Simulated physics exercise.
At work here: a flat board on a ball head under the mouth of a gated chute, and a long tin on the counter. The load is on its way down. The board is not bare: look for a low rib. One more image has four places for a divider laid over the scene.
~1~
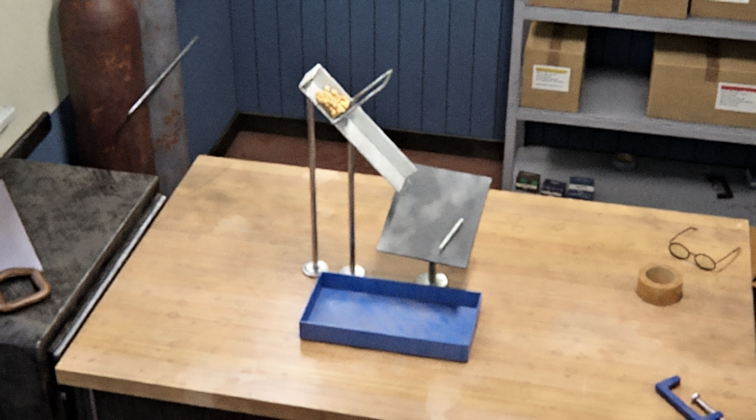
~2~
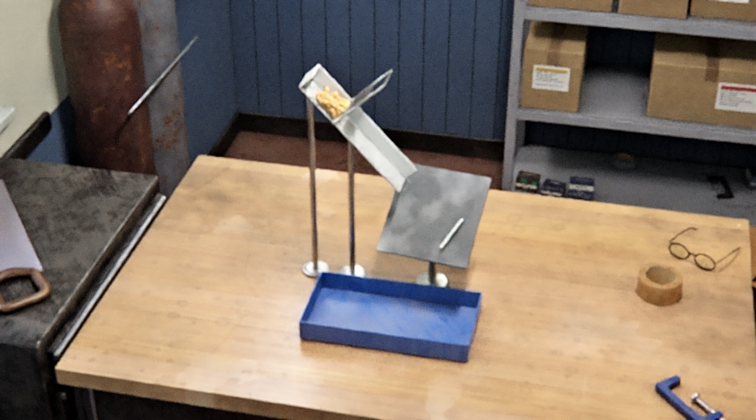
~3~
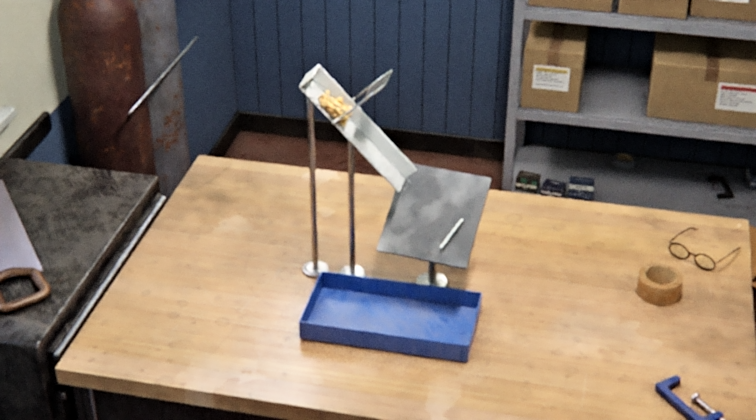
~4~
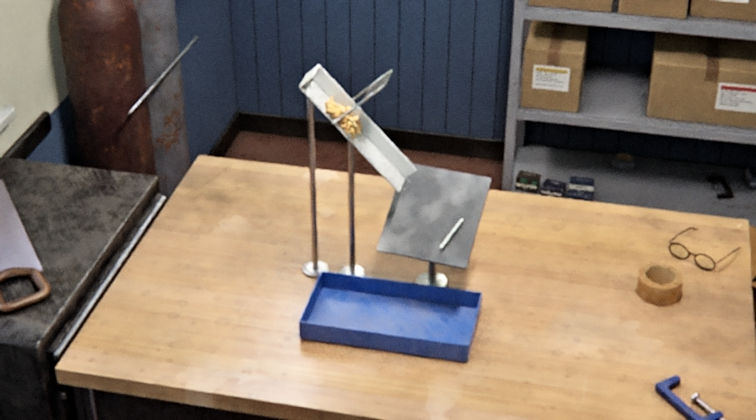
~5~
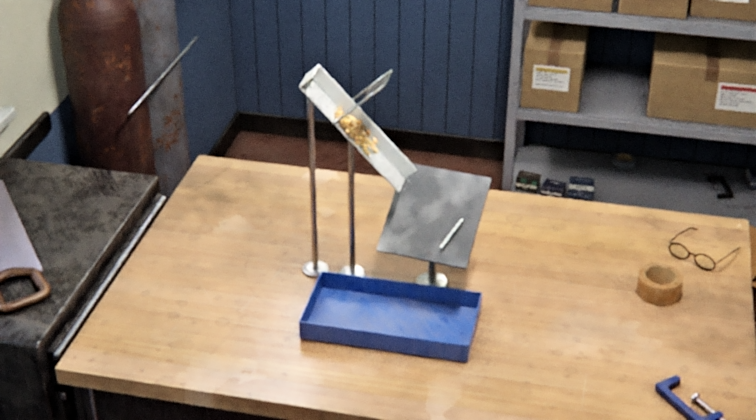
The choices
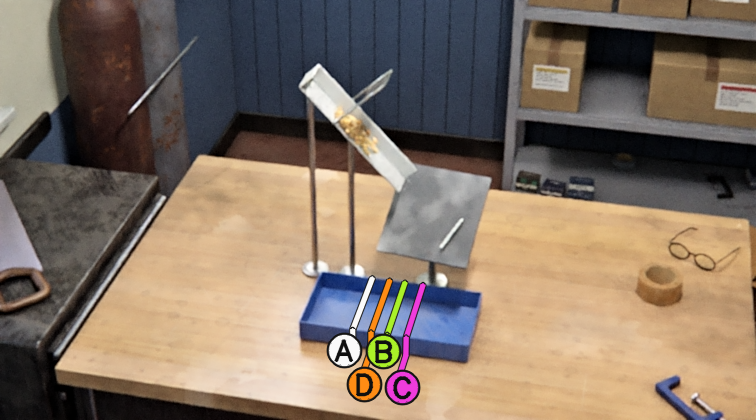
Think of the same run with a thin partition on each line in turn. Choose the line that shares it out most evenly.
C works best here.
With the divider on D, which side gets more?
The right side.
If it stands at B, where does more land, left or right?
The right side.
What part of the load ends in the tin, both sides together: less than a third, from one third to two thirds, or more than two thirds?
It is more than two thirds.
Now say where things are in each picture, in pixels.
The first picture shows load behind the gate at (334, 104), dried chickpeas; lip of the chute at (402, 186), sloping fairly steeply.
The second picture shows middle of the board at (434, 214), tilted fairly steeply; middle of its low edge at (421, 259); of its high edge at (447, 170).
The third picture shows front corners of the tin at (299, 321) and (468, 345), empty; front of the load at (344, 124).
The fourth picture shows middle of the load at (346, 118); its front at (359, 128), about a quarter of the way to the lip; rib from (462, 219) to (440, 247).
The fifth picture shows middle of the load at (354, 128); its front at (375, 150), about half of the way to the lip.
On the marked copy, line A crosses the front rim at (352, 329); line B crosses the front rim at (387, 334); line C crosses the front rim at (406, 336); line D crosses the front rim at (371, 331).
If A is chosen, of what is caught, none on the left of the divider, all on the right.
If B is chosen, of what is caught, a small part on the left of the divider, nearly all on the right.
If C is chosen, of what is caught, about half on the left of the divider, about half on the right.
If D is chosen, of what is caught, none on the left of the divider, all on the right.
